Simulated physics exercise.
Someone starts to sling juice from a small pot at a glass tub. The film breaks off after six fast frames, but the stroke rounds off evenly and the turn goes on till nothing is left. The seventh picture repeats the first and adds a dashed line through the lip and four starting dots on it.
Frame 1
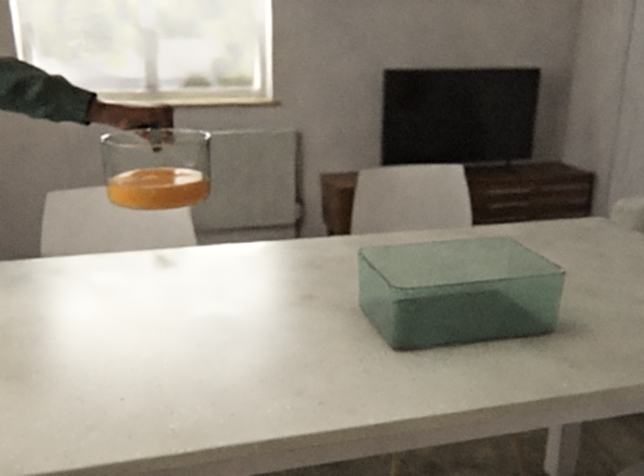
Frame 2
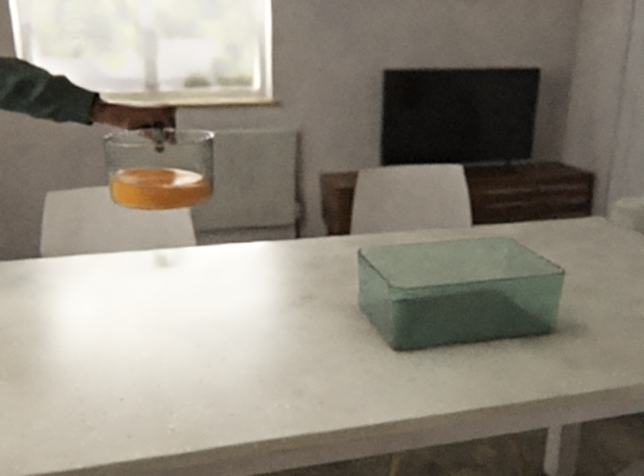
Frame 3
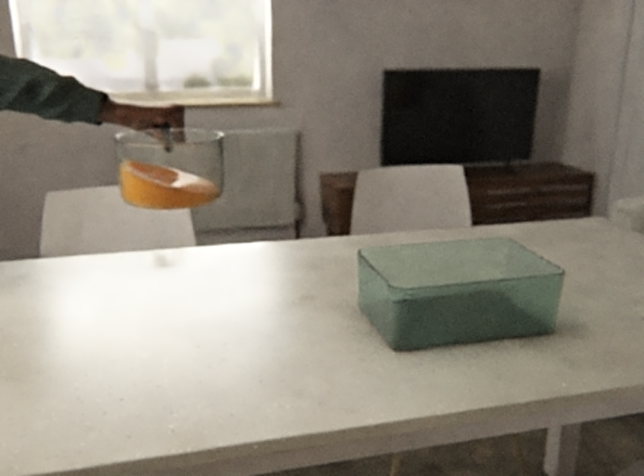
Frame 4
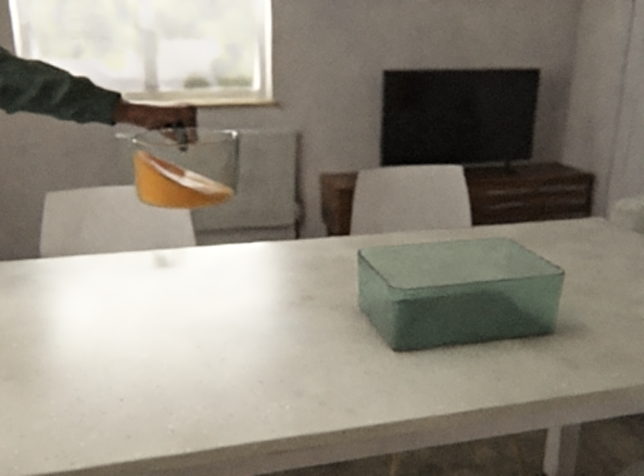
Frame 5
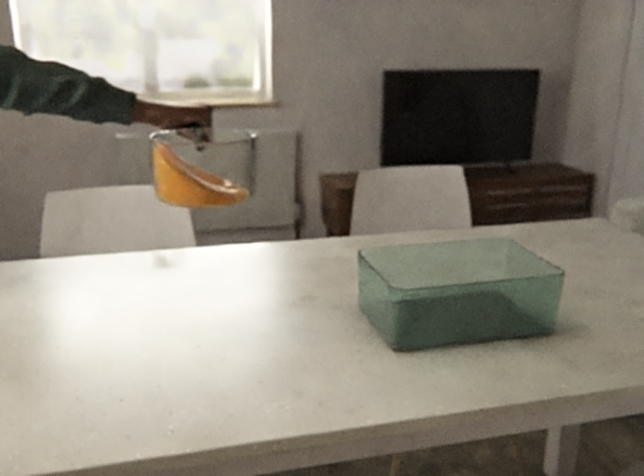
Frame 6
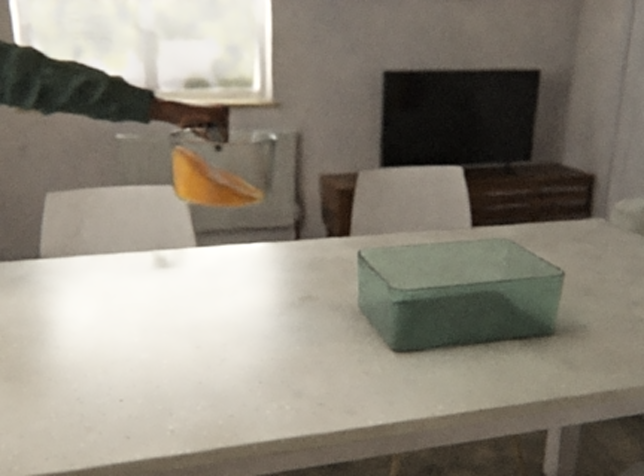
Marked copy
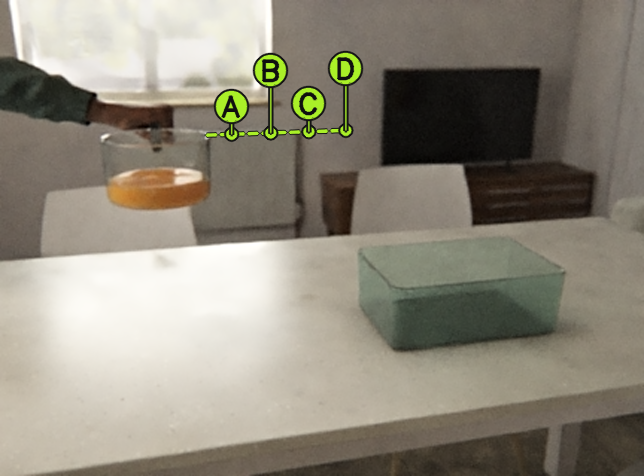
The clip opens on a hand holding a clear pot of orange juice upright at the left, above a white table with a greenish glass tub on it. The arm moves the pot steadily rightward, and the juice sloshes up the pot's left side. By the end, the pot tilts very slightly, its juice still inside.
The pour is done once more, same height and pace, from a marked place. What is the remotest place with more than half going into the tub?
Take B.
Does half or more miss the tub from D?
No, not at all.
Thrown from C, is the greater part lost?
No.
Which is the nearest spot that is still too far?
Spot A.
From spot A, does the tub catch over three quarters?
No.
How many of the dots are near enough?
Three.
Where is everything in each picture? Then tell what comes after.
Upright, lip at (207, 135); tub from (389, 349) to (553, 329); nothing has left yet.
Upright, lip at (210, 135); nothing has left yet.
Upright, lip at (220, 134); nothing has left yet.
Upright, lip at (235, 134); nothing has left yet.
Upright, lip at (253, 134); nothing has left yet.
Tipped about 3°, lip at (272, 136); nothing has left yet.
On the marked copy, A at (231, 134); B at (270, 132); C at (308, 131); D at (345, 130).
With A, about 36 % lands in the tub, 54 % falls short and 9 % goes beside or beyond.
With B, about 67 % lands in the tub, 21 % falls short and 11 % goes beside or beyond.
With C, about 85 % lands in the tub, 4 % falls short and 10 % goes beside or beyond.
With D, about 80 % lands in the tub, 5 % falls short and 15 % goes beside or beyond.
